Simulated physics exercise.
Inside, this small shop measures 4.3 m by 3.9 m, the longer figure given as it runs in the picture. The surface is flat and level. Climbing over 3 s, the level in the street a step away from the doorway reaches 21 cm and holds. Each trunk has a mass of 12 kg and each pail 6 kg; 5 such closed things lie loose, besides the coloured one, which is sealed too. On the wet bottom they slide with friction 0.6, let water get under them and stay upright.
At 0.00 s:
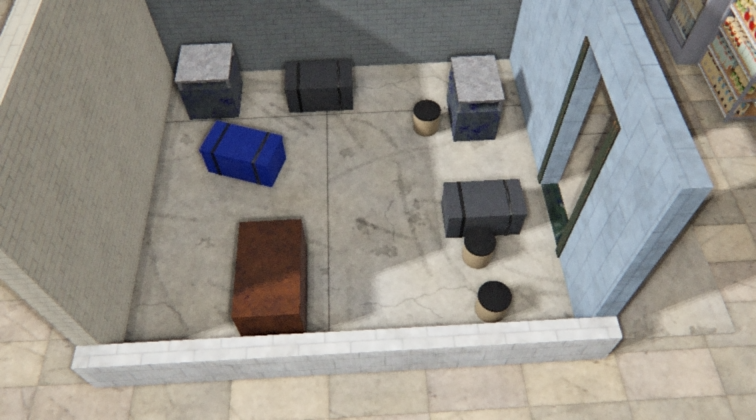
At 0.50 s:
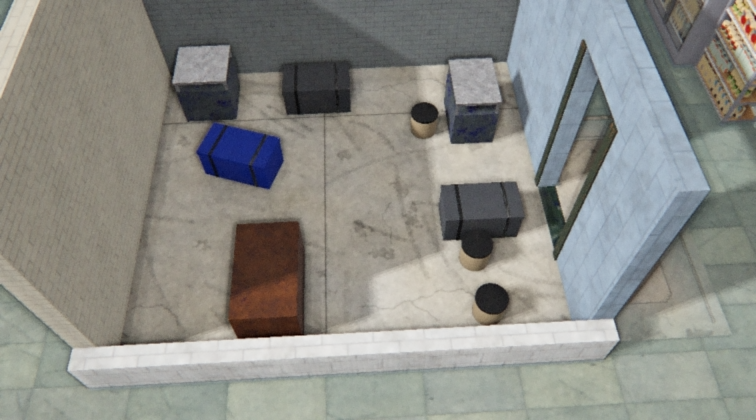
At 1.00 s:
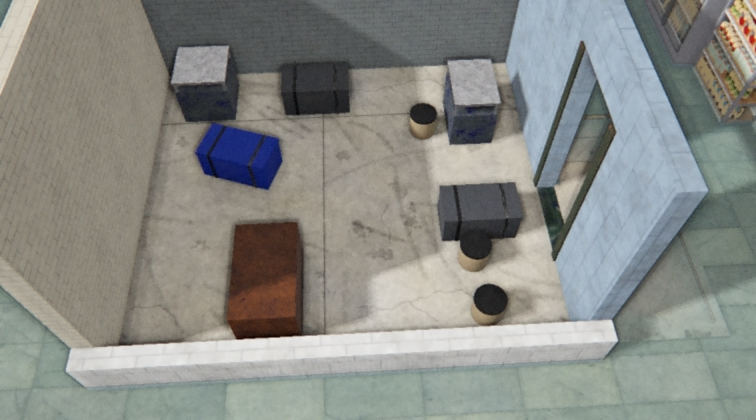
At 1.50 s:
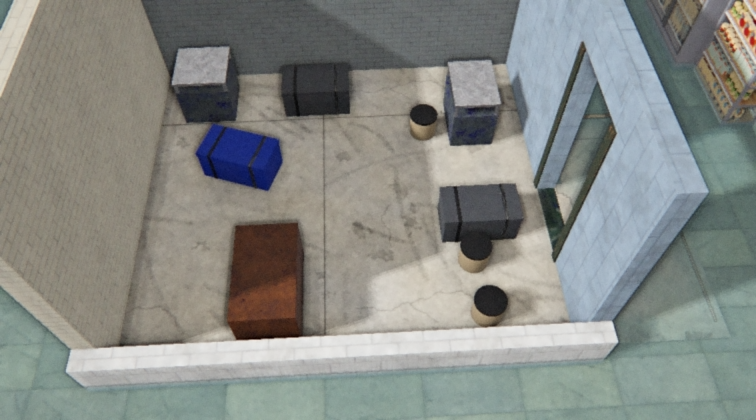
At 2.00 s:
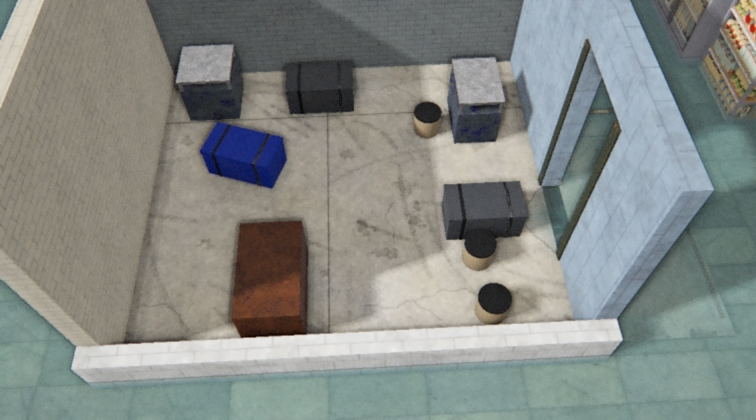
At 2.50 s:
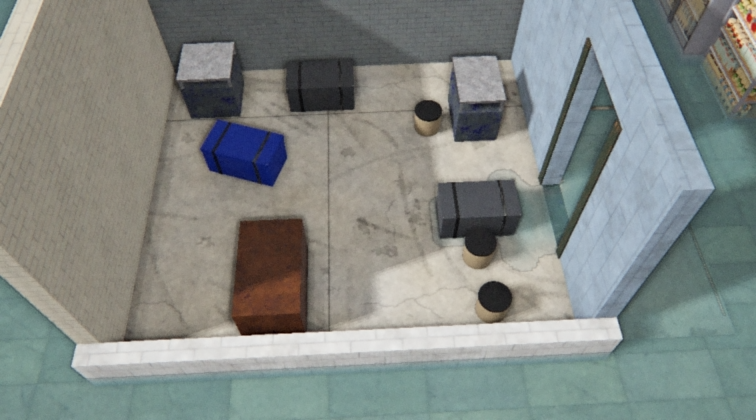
Shallow water spreading around a small walled shop and entering its right doorway, a grey trunk shifting slightly left beside it.
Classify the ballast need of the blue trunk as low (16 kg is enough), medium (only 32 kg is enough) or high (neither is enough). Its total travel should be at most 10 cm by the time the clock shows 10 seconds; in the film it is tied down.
Medium.
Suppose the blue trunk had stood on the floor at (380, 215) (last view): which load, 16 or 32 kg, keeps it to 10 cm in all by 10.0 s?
Result: Both fail.
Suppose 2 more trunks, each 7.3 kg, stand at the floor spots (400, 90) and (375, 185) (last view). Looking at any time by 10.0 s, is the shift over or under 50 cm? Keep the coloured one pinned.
Those two come out inside the line and over the line, in that order.
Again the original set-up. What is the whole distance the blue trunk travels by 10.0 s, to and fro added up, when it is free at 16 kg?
All together it comes to about 60 cm.
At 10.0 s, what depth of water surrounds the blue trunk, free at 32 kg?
7 cm, roughly.
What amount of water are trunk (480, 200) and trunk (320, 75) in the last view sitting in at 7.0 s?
I'd estimate 6 cm for the first and 3 cm for the second.
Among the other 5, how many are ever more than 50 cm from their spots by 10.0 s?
The answer here is 3.
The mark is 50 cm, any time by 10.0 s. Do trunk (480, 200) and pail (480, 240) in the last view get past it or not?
Beyond, beyond.
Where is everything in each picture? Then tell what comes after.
The first frame shows the blue trunk at (241, 143), on the bottom; 0.0 m2 under water; 0 of 6 have shifted.
The second frame shows the blue trunk at (238, 145), on the bottom; water covers 0.0 m2; 0 of 6 have shifted.
The third frame shows the blue trunk at (237, 145) rests on the ground; water covers 0.0 m2; 0 of 6 have shifted.
The fourth frame shows the blue trunk at (237, 146), on the bottom; 0.0 m2 under water; 0 of 6 have shifted.
The fifth frame shows the blue trunk at (242, 144) rests on the ground; water covers 0.1 m2; 0 of 6 have shifted.
The sixth frame shows the blue trunk at (242, 142), on the bottom; 0.6 m2 under water; 1 of 6 have shifted.
After 3.5 s the blue trunk would be 0 cm from its start with 16 kg and 0 cm from its start with 32 kg; 0 cm of water round it then.
After 4.5 s the blue trunk would be 0 cm from its start with 16 kg and 0 cm from its start with 32 kg; 0 cm of water round it then.
After 7.0 s the blue trunk would be 7 cm from its start with 16 kg and 0 cm from its start with 32 kg; 5 cm of water round it then.
After 10.0 s the blue trunk would be 63 cm from its start with 16 kg and 0 cm from its start with 32 kg; 7 cm of water round it then.
